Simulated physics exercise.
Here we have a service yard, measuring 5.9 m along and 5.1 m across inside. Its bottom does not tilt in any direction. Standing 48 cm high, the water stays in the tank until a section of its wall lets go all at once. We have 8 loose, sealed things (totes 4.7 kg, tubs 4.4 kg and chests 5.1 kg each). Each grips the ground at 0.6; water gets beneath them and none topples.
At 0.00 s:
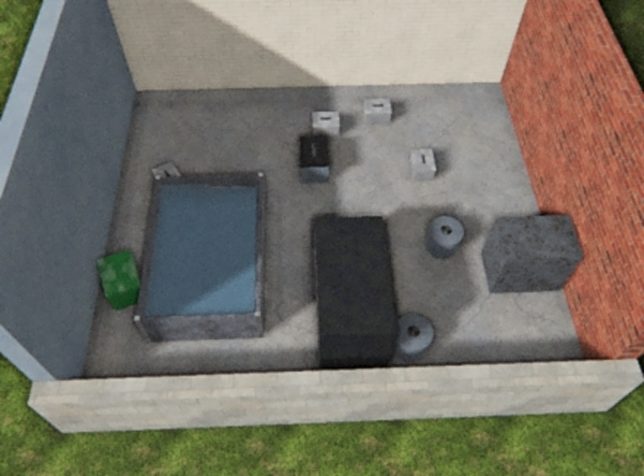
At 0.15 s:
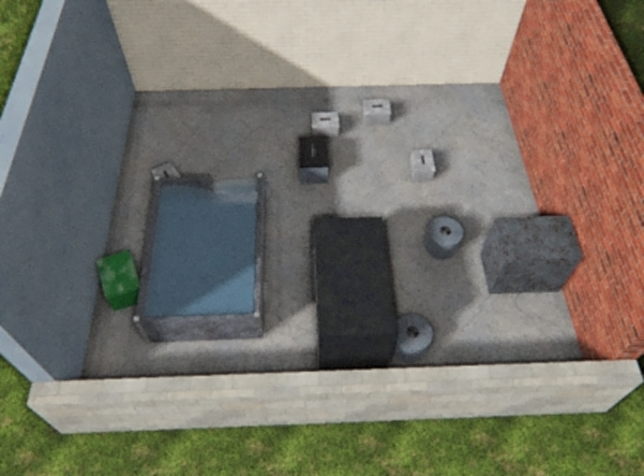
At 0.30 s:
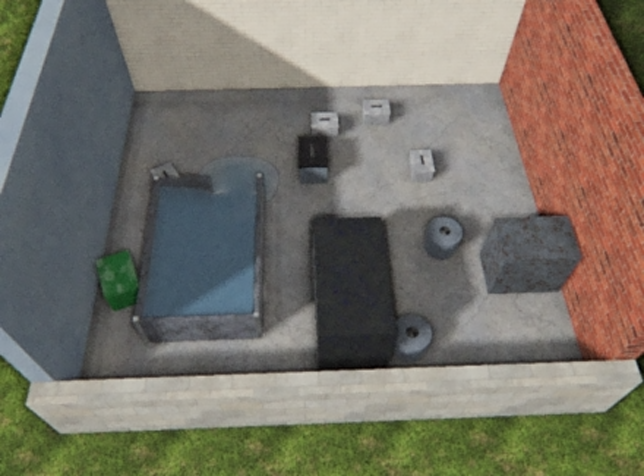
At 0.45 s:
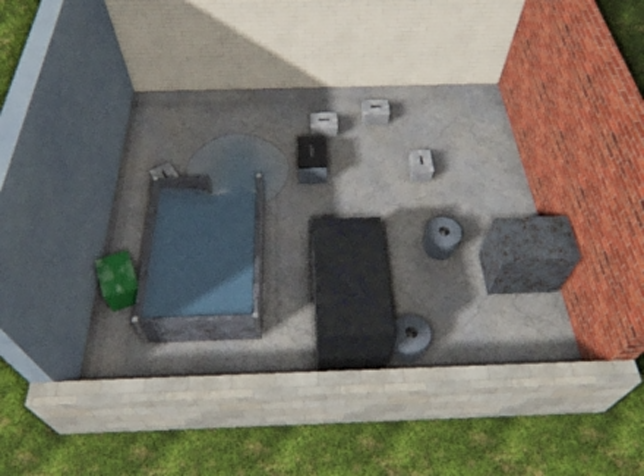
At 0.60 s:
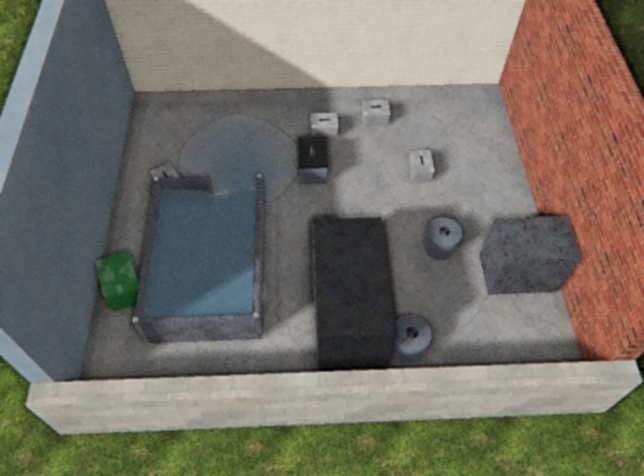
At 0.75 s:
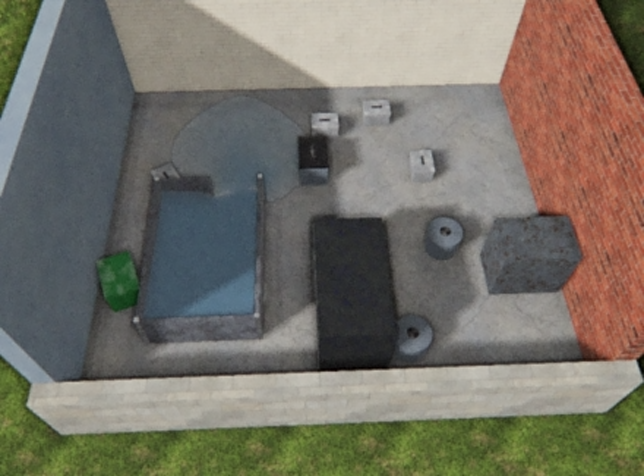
In a walled service yard, water slips over the far edge of a raised rectangular tank and spreads across the floor behind it in a widening, thin round puddle, while the scattered boxes and tubs stay in place.
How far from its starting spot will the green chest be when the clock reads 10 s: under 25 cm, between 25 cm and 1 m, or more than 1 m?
The green chest ends up more than 1 m from where it began.
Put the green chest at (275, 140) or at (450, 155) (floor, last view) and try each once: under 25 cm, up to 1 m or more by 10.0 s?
In that order: It travels far; it travels far.
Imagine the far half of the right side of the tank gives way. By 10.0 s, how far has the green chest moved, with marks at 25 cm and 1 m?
Had it gone that way, the green chest would sit tight.
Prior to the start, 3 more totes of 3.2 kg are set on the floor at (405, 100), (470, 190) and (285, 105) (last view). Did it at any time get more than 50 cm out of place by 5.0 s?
First beyond, then within, then beyond.
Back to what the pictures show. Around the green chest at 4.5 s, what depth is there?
I'd say around 4 cm.
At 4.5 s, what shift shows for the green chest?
Around 20 cm from the start by that time.
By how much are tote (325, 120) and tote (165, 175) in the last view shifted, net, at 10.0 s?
Taken in order, the shifts are 200 cm and 120 cm.
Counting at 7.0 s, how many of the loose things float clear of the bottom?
Count: 4.
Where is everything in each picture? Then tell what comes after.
The green chest at (118, 272) rests on the ground; 2.6 m2 under water; 0 of 8 have shifted, in the first frame.
The green chest at (117, 273), on the bottom; water covers 3.0 m2; 0 of 8 have shifted, in the second frame.
The green chest at (116, 273) rests on the ground; 3.4 m2 under water; 0 of 8 have shifted, in the third frame.
The green chest at (115, 273), on the bottom; water covers 4.1 m2; 0 of 8 have shifted, in the fourth frame.
The green chest at (116, 274) rests on the ground; 4.9 m2 under water; 0 of 8 have shifted, in the fifth frame.
The green chest at (117, 274) rests on the ground; 5.8 m2 under water; 0 of 8 have shifted, in the sixth frame.
After 2.0 s the green chest is near (117, 274), 0.0 m from its start, aground; 1 afloat.
After 4.5 s the green chest is near (111, 290), 0.2 m from its start, aground; 2 afloat.
After 7.0 s the green chest is near (123, 358), 1.1 m from its start, afloat; 4 afloat.
After 10.0 s the green chest is near (300, 348), 2.4 m from its start, afloat; 5 afloat.
